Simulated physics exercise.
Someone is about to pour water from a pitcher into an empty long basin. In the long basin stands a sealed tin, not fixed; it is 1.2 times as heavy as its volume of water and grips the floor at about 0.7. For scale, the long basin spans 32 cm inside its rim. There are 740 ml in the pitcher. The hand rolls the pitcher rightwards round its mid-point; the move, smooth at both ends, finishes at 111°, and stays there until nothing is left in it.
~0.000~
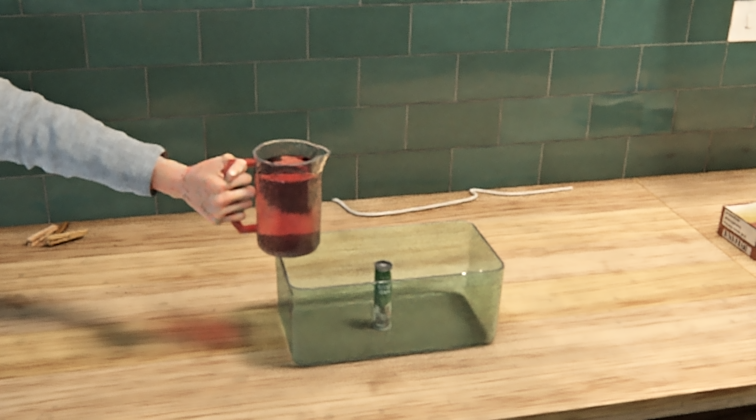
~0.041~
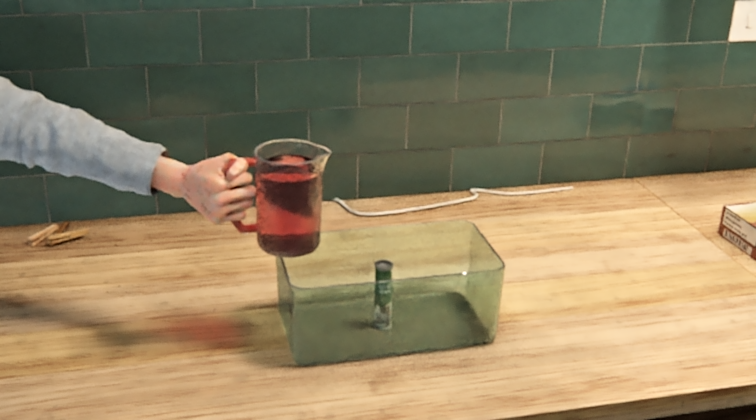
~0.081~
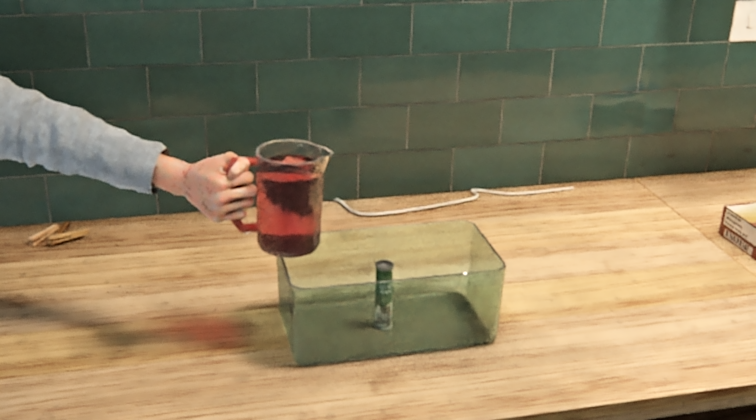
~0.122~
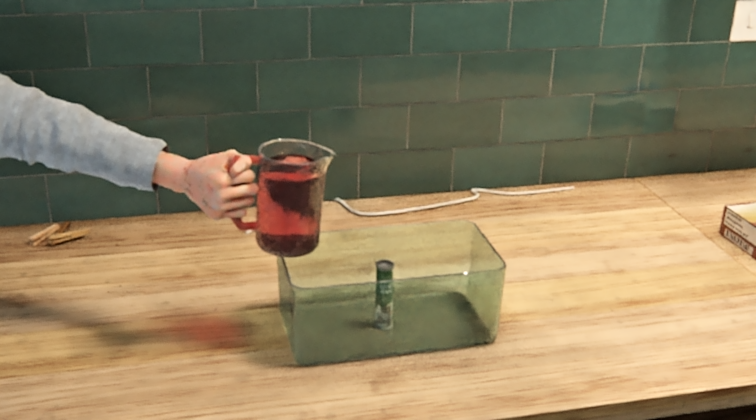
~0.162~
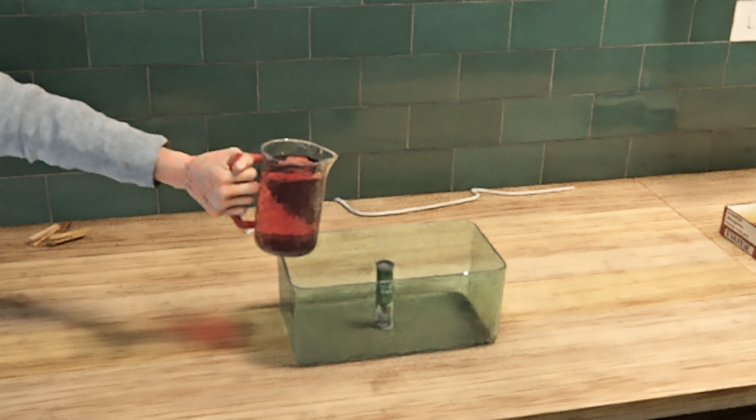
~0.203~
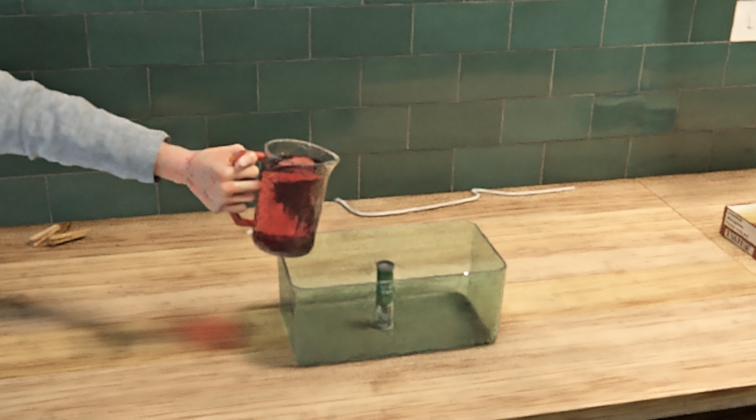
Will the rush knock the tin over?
It goes over.
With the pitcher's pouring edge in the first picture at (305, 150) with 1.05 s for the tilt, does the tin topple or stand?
Then it stays up.
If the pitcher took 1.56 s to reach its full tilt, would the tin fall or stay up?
The tin topples.
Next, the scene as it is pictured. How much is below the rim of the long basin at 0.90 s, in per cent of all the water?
Some 50 per cent.
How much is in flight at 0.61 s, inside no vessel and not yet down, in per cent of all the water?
Some 10 per cent.
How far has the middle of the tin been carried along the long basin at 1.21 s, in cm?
Some 10 cm.
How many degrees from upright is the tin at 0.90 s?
Near 5° from upright.
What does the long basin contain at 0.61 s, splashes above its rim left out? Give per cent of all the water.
About 3 per cent.
Then, 0.61 s in, the tilt is 69° and 87 per cent is still to pour; the tin stands where it began.
Then, 0.90 s in, the tilt is 106° and 36 per cent is still to pour; the tin stands where it began.
Then, 1.21 s in, the tilt is 111° and 2 per cent is still to pour; the tin lies on its side.
Then, 1.55 s in, the tilt is 111° and 0 per cent is still to pour; the tin lies on its side.
Finally, the tin lies on its side.
